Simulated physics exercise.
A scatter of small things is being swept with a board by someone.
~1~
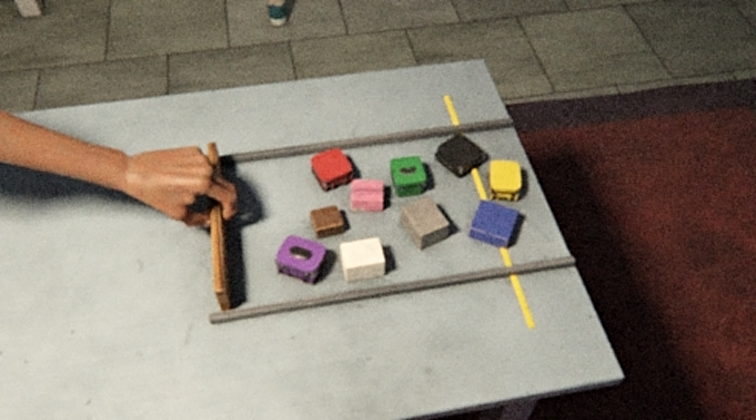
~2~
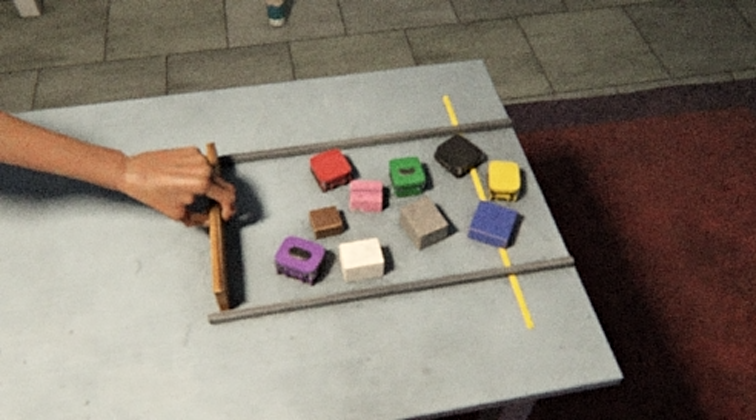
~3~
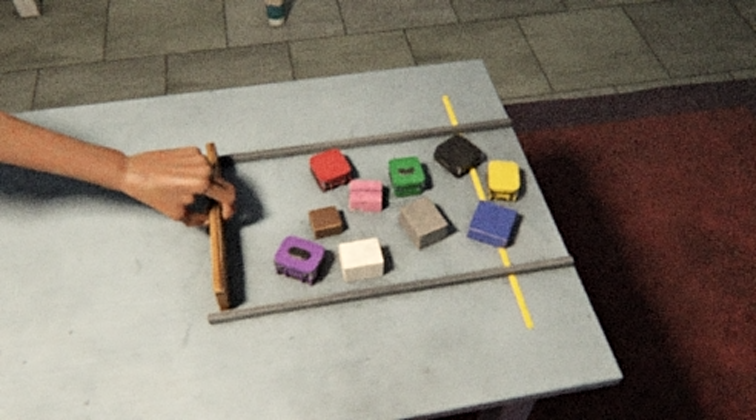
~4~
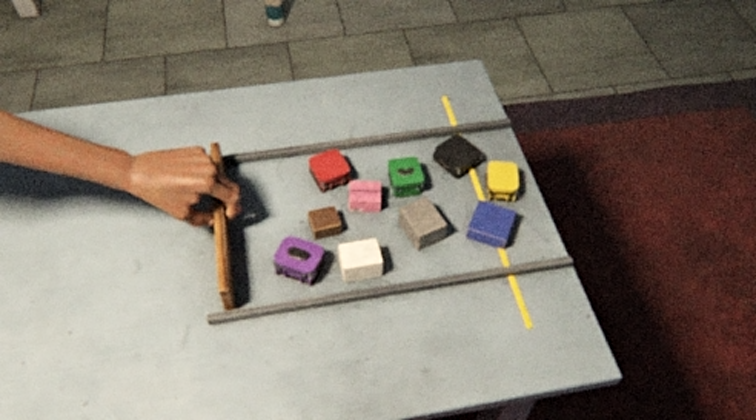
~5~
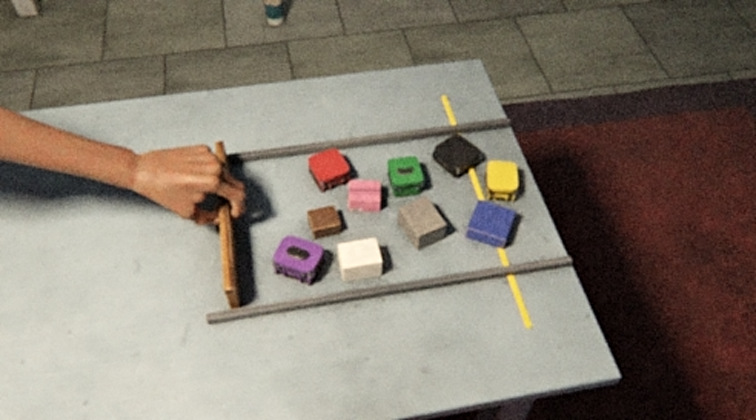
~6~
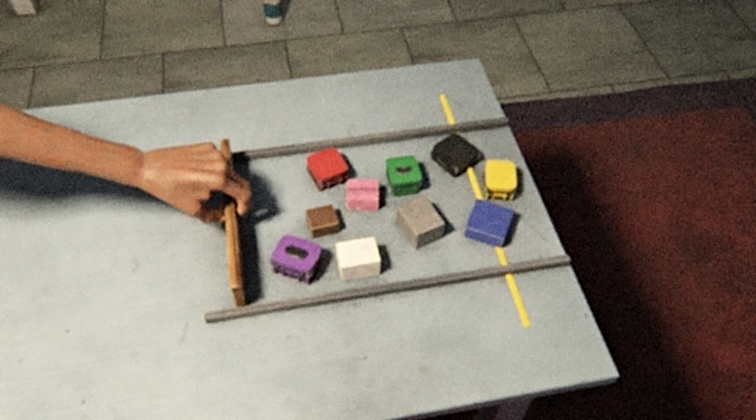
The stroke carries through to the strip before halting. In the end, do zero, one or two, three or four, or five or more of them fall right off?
Well, what drops off the end works out to one or two of them.
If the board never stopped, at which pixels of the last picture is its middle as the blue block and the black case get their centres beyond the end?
Near (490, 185), then near (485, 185).
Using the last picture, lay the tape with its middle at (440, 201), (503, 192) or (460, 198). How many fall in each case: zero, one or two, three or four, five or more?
Lab note - count per position: None; 5 or more; not one.
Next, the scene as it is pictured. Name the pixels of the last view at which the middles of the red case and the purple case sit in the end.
First (481, 151), then (509, 212).
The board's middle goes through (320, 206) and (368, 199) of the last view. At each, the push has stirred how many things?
Counts: 4, 7.
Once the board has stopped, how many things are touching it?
Number: 5.
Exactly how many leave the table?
The number that fall is 1.
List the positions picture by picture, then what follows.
The first picture shows yellow case (504, 182); blue block (494, 224); black case (459, 156); board (219, 222); tape (484, 196).
The second picture shows blue block (492, 224); red case (331, 171).
The third picture shows black case (458, 156); white block (361, 260).
The fourth picture shows yellow case (502, 182); board (222, 222).
The fifth picture shows blue block (491, 224); grey block (422, 223).
The sixth picture shows yellow case (499, 181); blue block (489, 223); black case (455, 155); board (233, 219); tape (479, 196).
A little later, none off yet; yellow case at rest near (499, 181); blue block at rest near (489, 223); black case at rest near (455, 155).
Next, none off yet; yellow case at rest near (499, 181); blue block shifted a little near (507, 225); black case shifted a little near (465, 150).
When it is over, the number that fall off is one or two; down, yellow case.
